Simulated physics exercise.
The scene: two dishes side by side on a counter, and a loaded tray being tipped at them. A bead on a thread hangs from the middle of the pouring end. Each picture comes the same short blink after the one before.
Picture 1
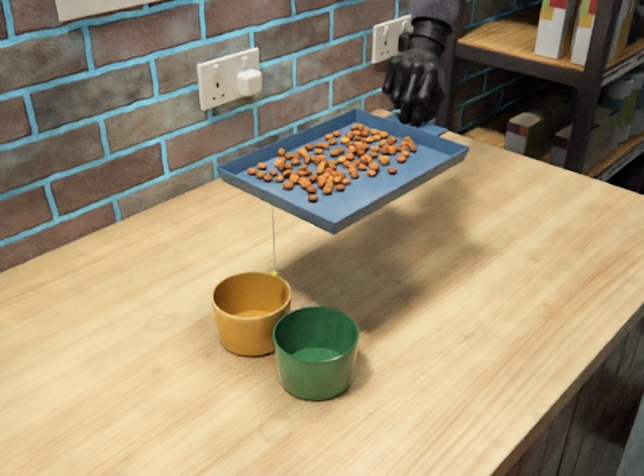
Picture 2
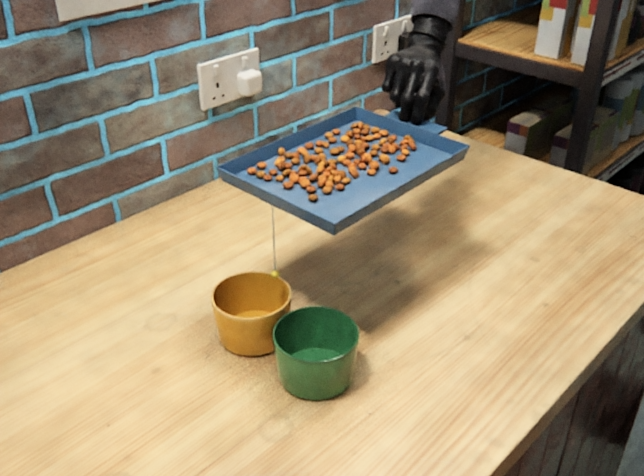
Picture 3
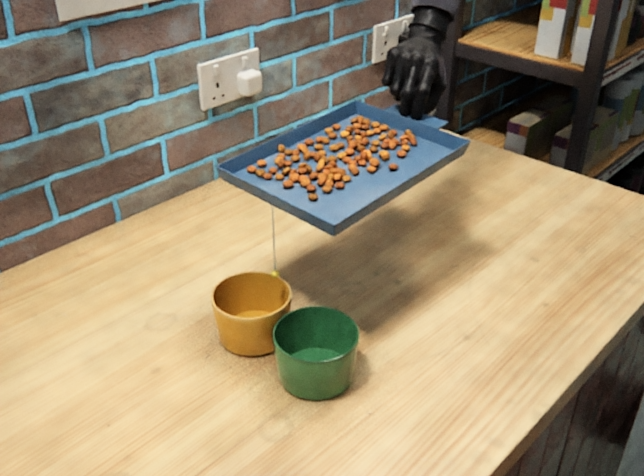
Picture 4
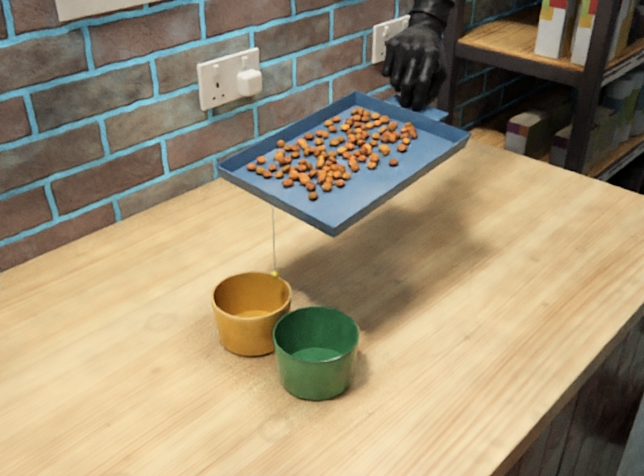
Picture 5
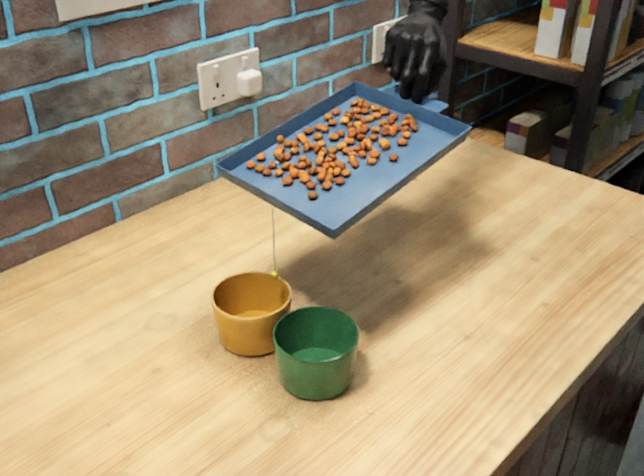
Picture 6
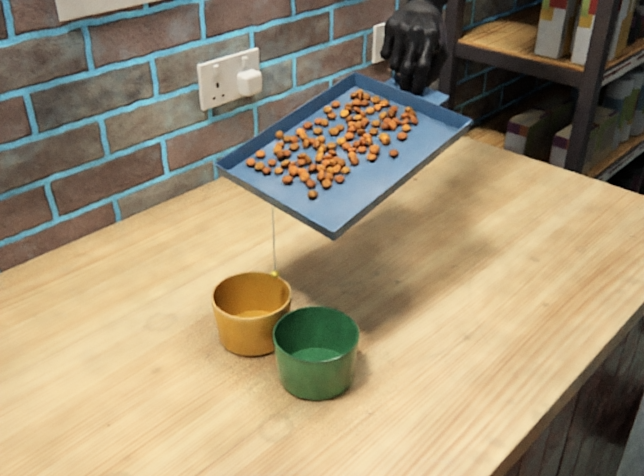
On a wooden counter, a black-gloved hand gradually tilts a blue tray of brown kibble above two dishes.
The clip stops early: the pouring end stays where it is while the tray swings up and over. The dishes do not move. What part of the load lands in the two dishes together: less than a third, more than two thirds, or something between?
The two hold over two thirds of the load.
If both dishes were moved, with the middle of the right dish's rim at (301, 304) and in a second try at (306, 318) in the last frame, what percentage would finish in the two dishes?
Near 70 % and 90 %.
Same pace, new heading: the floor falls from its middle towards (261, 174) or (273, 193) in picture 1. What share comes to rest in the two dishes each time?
Near 0 % and 40 %.
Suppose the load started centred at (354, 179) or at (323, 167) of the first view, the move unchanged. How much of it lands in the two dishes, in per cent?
Near 90 % and 90 %.
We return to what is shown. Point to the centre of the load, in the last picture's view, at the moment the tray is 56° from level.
At about (314, 203).
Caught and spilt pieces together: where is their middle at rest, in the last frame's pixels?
At about (313, 365).
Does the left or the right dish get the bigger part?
More ends in right.
Soon, tray tipped steeply; nearly all on the tray; a stray few in the air.
A while on, tray tipped right over; about half on the tray; about a third in the right dish; a stray few outside both; a small part in the air.
Towards the end, tray tipped past a quarter turn; most in the right dish; a small part in the left dish; a small part outside both.
Finally, tray tipped past a quarter turn; most in the right dish; a small part in the left dish; a small part outside both.
